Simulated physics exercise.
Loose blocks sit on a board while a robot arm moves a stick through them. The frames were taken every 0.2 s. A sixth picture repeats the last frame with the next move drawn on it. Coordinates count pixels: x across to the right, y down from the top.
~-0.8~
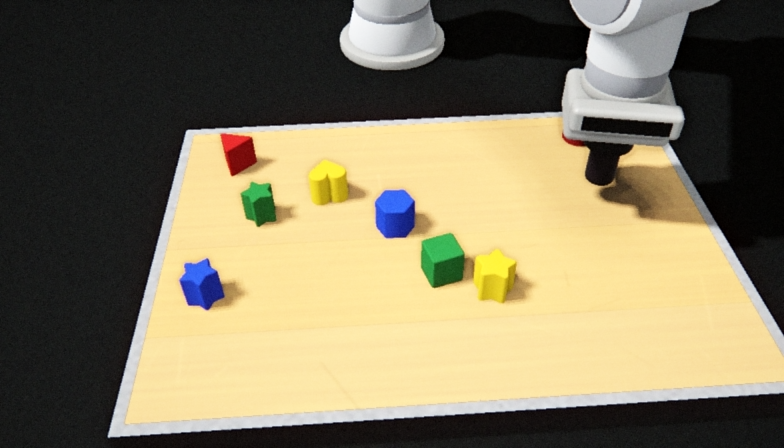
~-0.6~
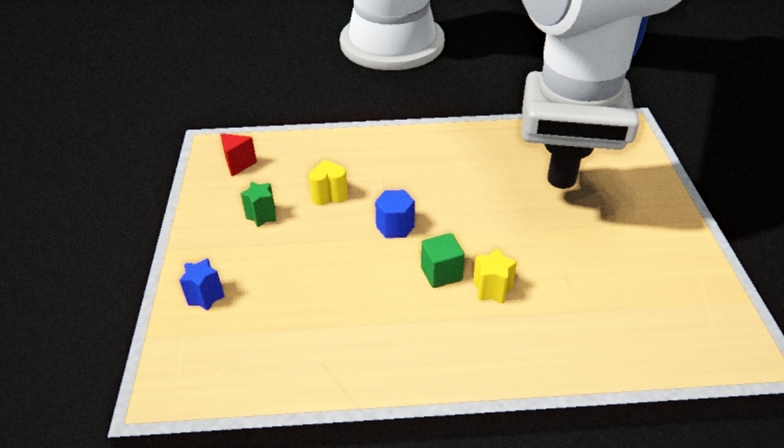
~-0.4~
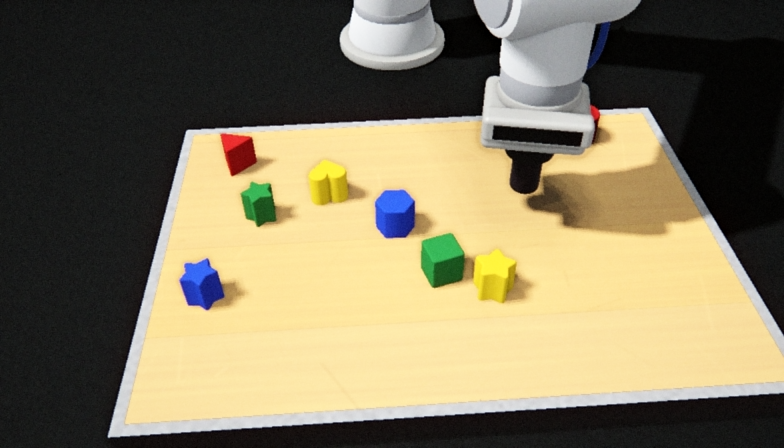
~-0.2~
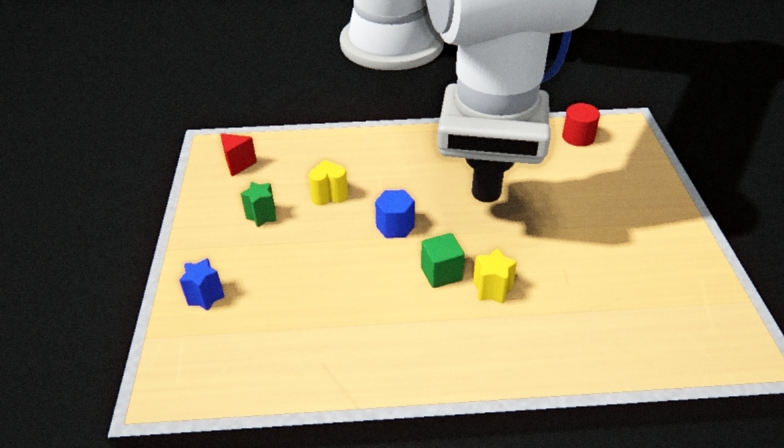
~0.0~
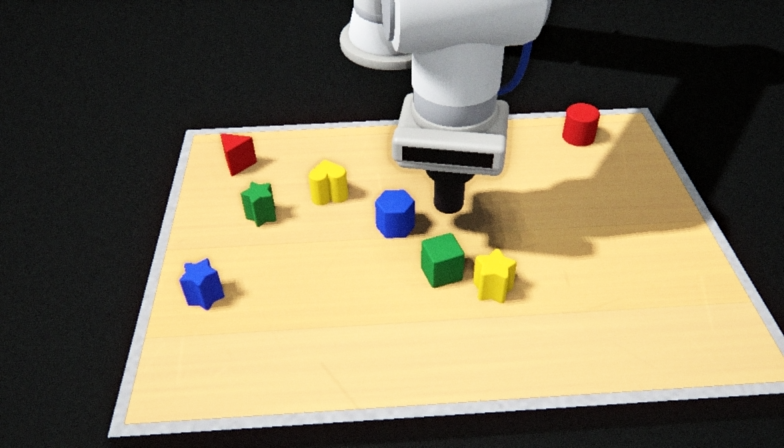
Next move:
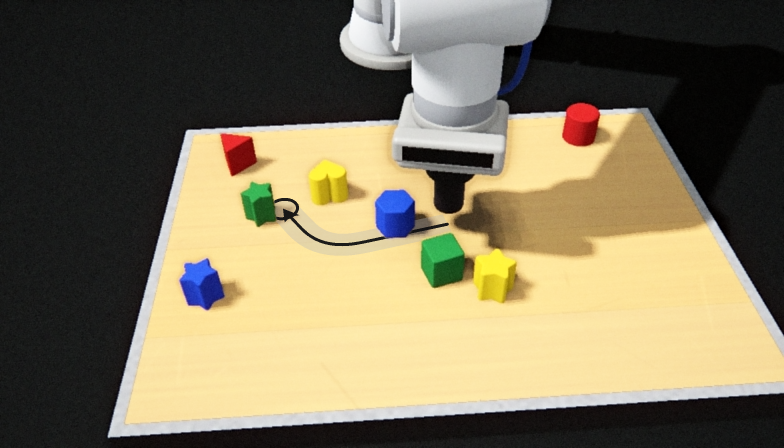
At first, a robot arm holds a dark stick over the right side of a board scattered with colourful blocks. The arm then sweeps steadily left and slightly toward the viewer, revealing a red cylinder behind it, and the stick nears the blue six-sided block while every block stays still.
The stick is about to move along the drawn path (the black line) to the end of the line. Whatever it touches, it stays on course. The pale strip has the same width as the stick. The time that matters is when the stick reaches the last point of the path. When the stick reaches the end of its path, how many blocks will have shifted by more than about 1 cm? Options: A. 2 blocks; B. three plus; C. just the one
That would be C.
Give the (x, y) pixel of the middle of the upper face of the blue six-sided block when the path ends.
It sits at (323, 187).
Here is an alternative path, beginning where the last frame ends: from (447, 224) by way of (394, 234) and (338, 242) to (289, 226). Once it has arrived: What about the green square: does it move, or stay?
By then it is still where it was.
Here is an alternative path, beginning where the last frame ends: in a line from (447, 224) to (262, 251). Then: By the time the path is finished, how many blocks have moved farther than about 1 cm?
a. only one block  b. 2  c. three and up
a.
The line goes from (447, 224) over (385, 237) and (321, 241) to (283, 209).
What follows on the original path. One third of the way, stick (385, 219); blue six-sided block (355, 200), turned 45° clockwise.
Two thirds of the way, stick (318, 223); blue six-sided block (326, 193).
At the end, stick (280, 191); green star-shaped block (253, 189); yellow heart block (327, 167); blue six-sided block (323, 187), turned 175° clockwise; green square unmoved.
